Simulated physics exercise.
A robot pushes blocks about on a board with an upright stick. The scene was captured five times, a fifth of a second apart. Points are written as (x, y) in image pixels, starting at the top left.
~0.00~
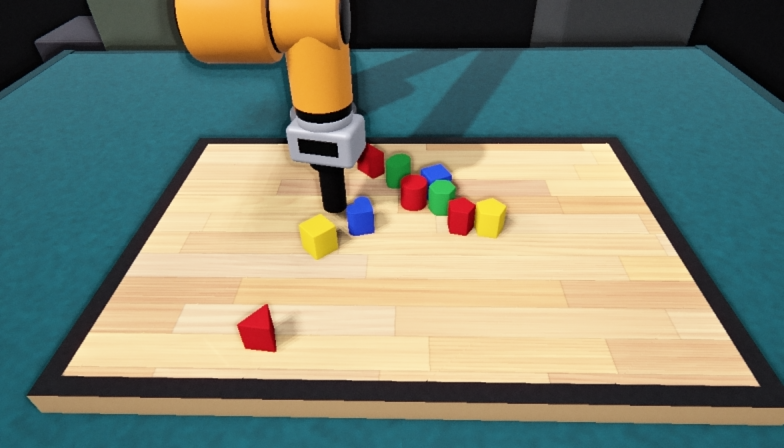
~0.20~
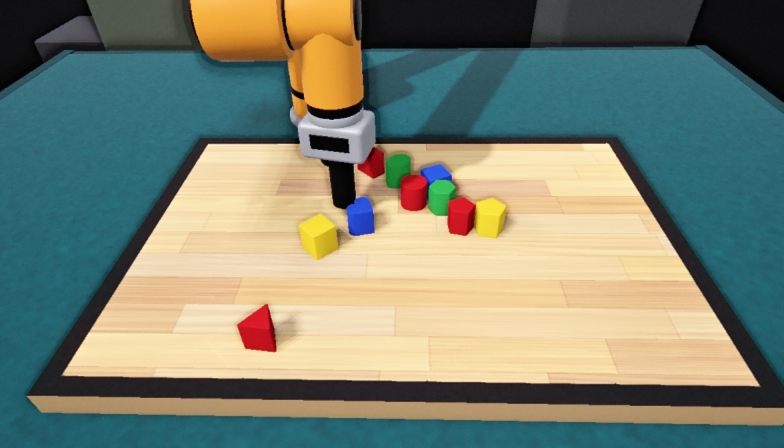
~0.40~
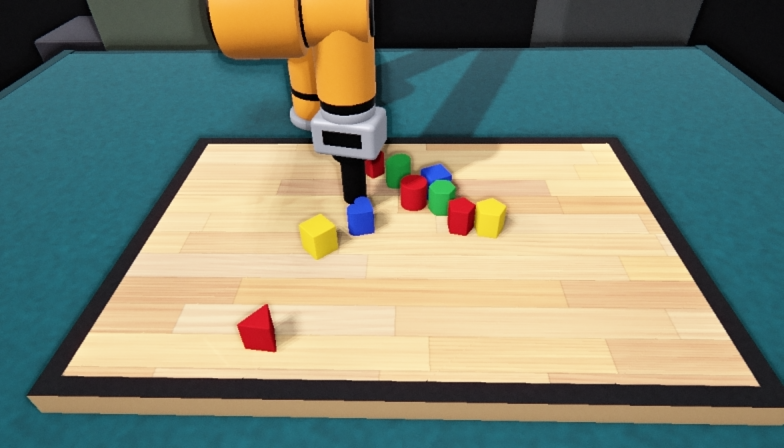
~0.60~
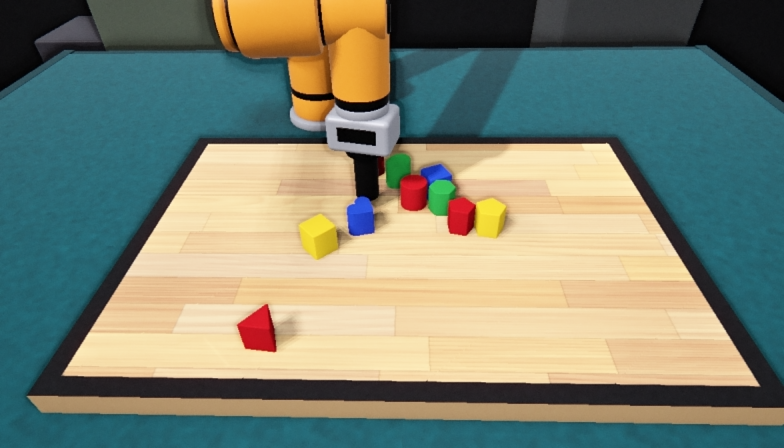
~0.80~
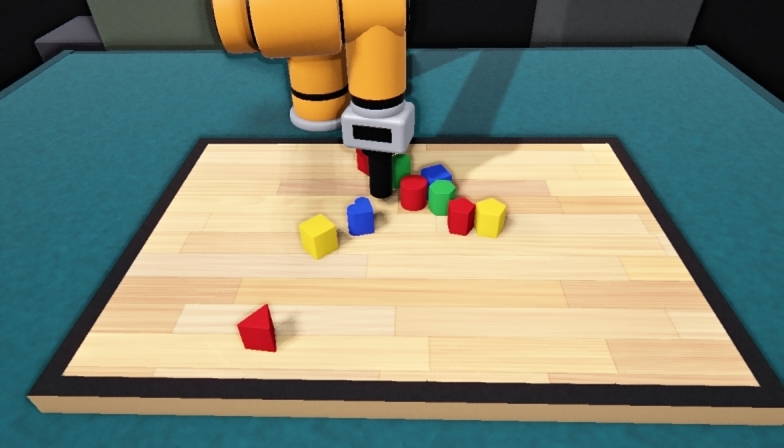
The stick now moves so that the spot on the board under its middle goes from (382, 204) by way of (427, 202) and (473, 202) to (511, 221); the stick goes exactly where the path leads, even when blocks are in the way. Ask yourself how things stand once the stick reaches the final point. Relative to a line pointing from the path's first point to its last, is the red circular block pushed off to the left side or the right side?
Leftward.
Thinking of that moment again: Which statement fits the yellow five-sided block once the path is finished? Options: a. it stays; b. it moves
My pick is b.
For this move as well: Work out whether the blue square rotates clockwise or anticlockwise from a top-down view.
That block twists counter-clockwise.
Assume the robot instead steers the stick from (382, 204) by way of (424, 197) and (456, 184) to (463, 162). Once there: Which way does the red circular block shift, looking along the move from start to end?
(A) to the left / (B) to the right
The one that fits is B, to the right.
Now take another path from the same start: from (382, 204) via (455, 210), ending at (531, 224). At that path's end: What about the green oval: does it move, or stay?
The result: It stays put.
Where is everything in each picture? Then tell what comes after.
Lower end of the stick (335, 207), tops of blocks, green oval (398, 160), red circular block (414, 181), blue square (436, 172), green hexagon (443, 186), yellow five-sided block (491, 206), in the first frame.
Stick (345, 202), blocks as before, in the second frame.
Stick (355, 198), blocks as before, in the third frame.
Stick (368, 195), blocks as before, in the fourth frame.
Stick (381, 192), green oval (398, 160), red circular block (414, 181), blue square (436, 172), green hexagon (443, 186), yellow five-sided block (491, 206), in the fifth frame.
What follows on the original path. One third of the way, stick (428, 190); red circular block (453, 183); blue square (451, 168), turned 60° anticlockwise; green hexagon (475, 192).
Two thirds of the way, stick (474, 191); red circular block (501, 180); blue square (467, 164); green hexagon (510, 195), turned 115° clockwise; yellow five-sided block (498, 210), turned 20° clockwise.
At the end, stick (513, 209); green oval not moved; red circular block (524, 183); blue square (467, 164), turned 125° anticlockwise; green hexagon (536, 209), turned 130° clockwise; yellow five-sided block (498, 210), turned 20° clockwise.
